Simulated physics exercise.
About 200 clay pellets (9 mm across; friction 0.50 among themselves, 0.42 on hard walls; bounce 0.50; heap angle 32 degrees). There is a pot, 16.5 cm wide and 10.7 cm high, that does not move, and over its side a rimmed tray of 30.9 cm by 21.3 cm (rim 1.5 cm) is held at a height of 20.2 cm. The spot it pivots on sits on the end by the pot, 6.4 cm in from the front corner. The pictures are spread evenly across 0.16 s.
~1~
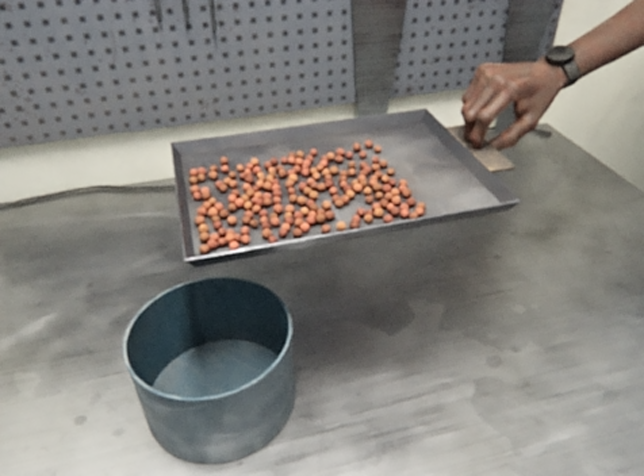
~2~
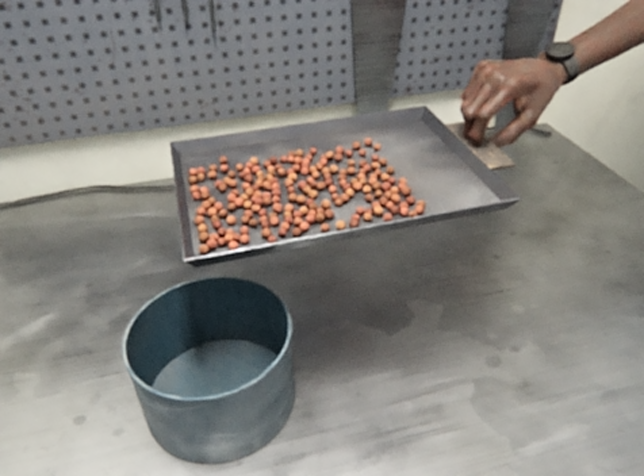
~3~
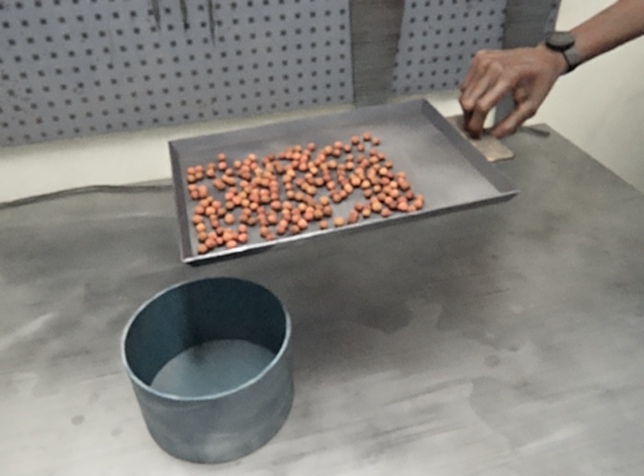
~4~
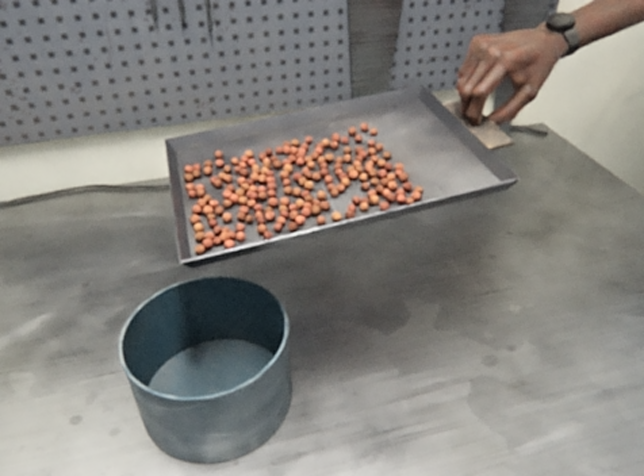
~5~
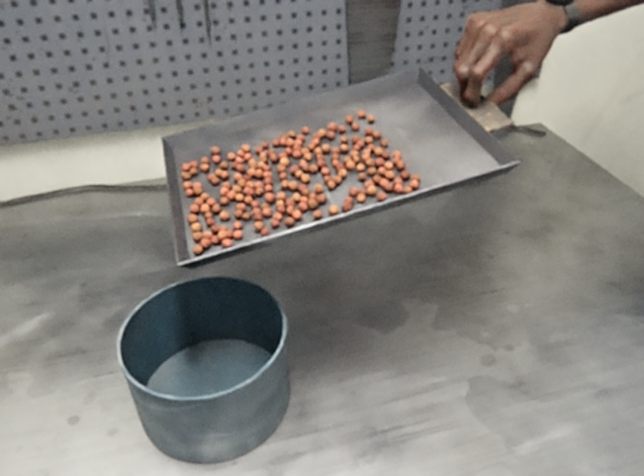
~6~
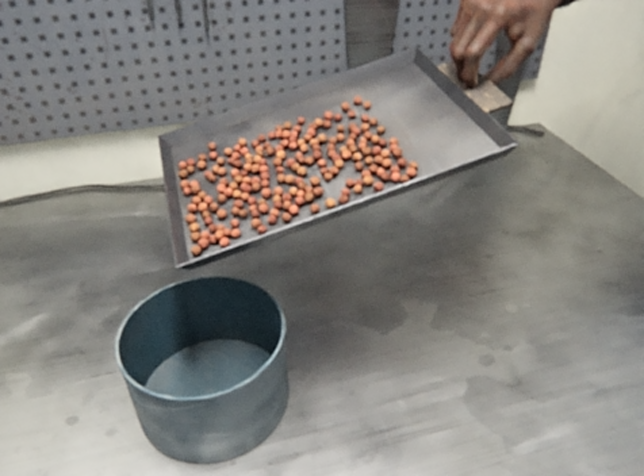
A shallow metal tray scattered with small reddish-brown balls started out nearly level beside a round blue-green pot, then a hand raised its right end, slowly at first, until it sloped down to the left.
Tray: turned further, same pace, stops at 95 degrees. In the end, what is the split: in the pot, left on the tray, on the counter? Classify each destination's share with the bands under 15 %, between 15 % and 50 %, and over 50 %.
Pot: Over 50 %; tray: Under 15 %; counter: Between 15 % and 50 %.
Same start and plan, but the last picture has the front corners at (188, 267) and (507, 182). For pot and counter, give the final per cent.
In the pot: 80 per cent; on the counter: 20 per cent.
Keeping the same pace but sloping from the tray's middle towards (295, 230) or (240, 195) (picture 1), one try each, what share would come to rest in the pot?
The share comes to roughly 90 in a hundred, then roughly 30 in a hundred.
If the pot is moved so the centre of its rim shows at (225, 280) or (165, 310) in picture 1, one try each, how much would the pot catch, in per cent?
In order, about 15 and about 85 per cent.
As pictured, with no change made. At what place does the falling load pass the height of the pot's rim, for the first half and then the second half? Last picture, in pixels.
First near (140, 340), then at (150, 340).
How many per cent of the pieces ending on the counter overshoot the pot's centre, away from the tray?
About 100 per cent.
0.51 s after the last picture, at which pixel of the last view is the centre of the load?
Look near (151, 270) in the last picture.
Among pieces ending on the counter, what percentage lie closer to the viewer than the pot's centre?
Near 30 in a hundred.
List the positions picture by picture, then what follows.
Tray tilt 0 degrees, front corners at (193, 253) and (510, 198); middle of the pieces at (292, 191); pot at (209, 331), in the first picture.
Tray tilt 1 degrees, front corners at (193, 253) and (510, 195); middle of the pieces at (291, 190), in the second picture.
Tray tilt 2 degrees, front corners at (191, 254) and (509, 188); middle of the pieces at (289, 187), in the third picture.
Tray tilt 5 degrees, front corners at (188, 254) and (509, 176), lowest corner left front; middle of the pieces at (287, 183), in the fourth picture.
Tray tilt 9 degrees, front corners at (186, 256) and (508, 159), lowest corner left front; middle of the pieces at (283, 177), in the fifth picture.
Tray tilt 14 degrees, front corners at (184, 258) and (507, 141), lowest corner left front; middle of the pieces at (280, 170); pot at (202, 330), in the sixth picture.
Then, 0.31 s after the last picture, tilt 54 degrees; the tray holds 100 %, the pot 0 %.
Then, 0.51 s after the last picture, tilt 80 degrees; the tray holds 45 %, the pot 15 %.
Then, 0.83 s after the last picture, tilt 95 degrees; the tray holds 0 %, the pot 70 %.
In the end, pot 70 %, tray 0 %, counter 30 %.
